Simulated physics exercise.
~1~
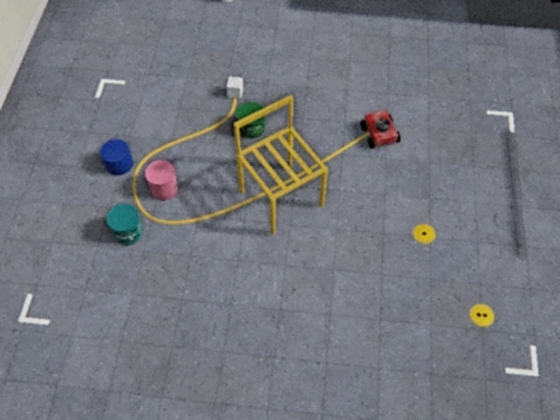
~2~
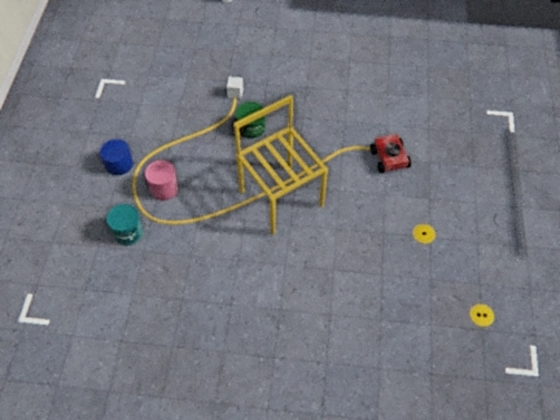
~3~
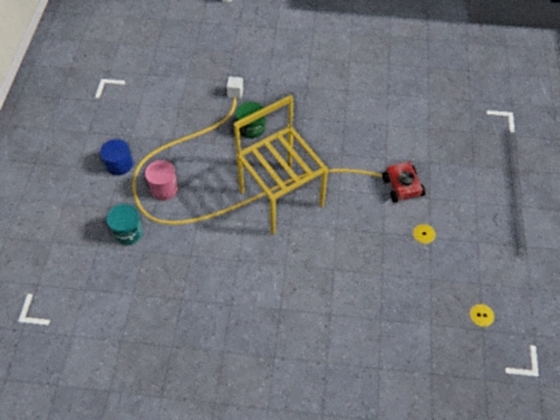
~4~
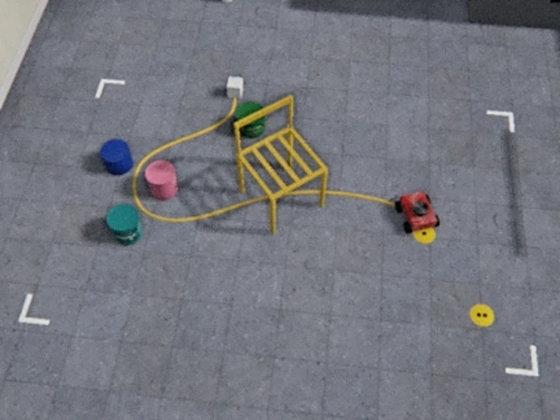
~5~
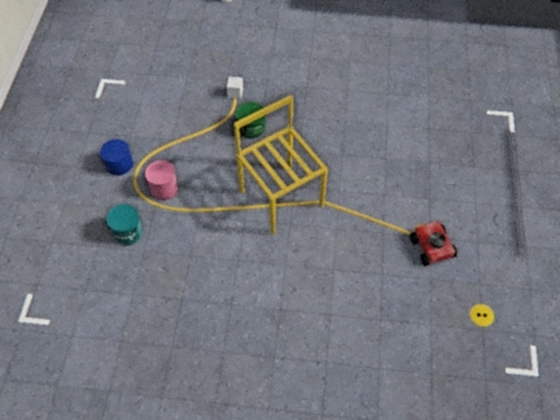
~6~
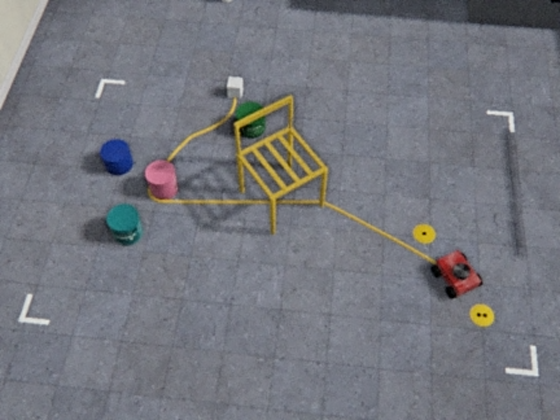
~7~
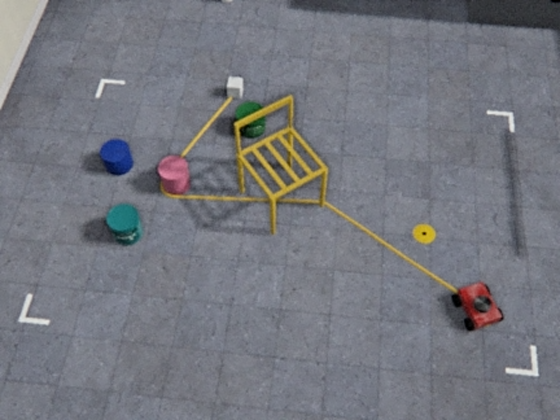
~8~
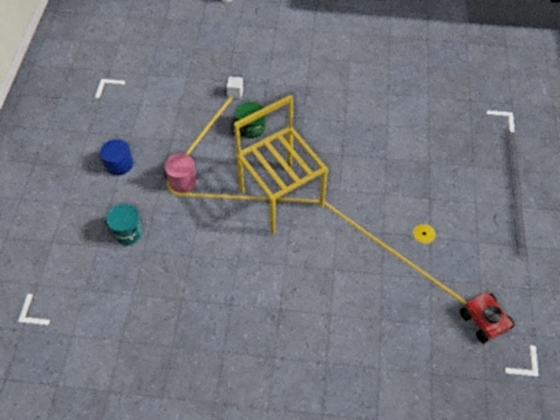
At the start, a red cart sits right of a yellow chair on a grey tiled floor, its yellow lead looping left around a pink bin to a white block, with blue, teal and green containers nearby. The cart drives down and slightly right, drawing the lead out past the chair's legs. It passes over the first yellow mark and heads toward the second, while the loop shrinks and closes against the pink bin. The lead pulls straight and drags the bin a short way right. Finally, the cart rests just beyond the second mark at lower right, the lead taut and bent around the shifted, upright bin.
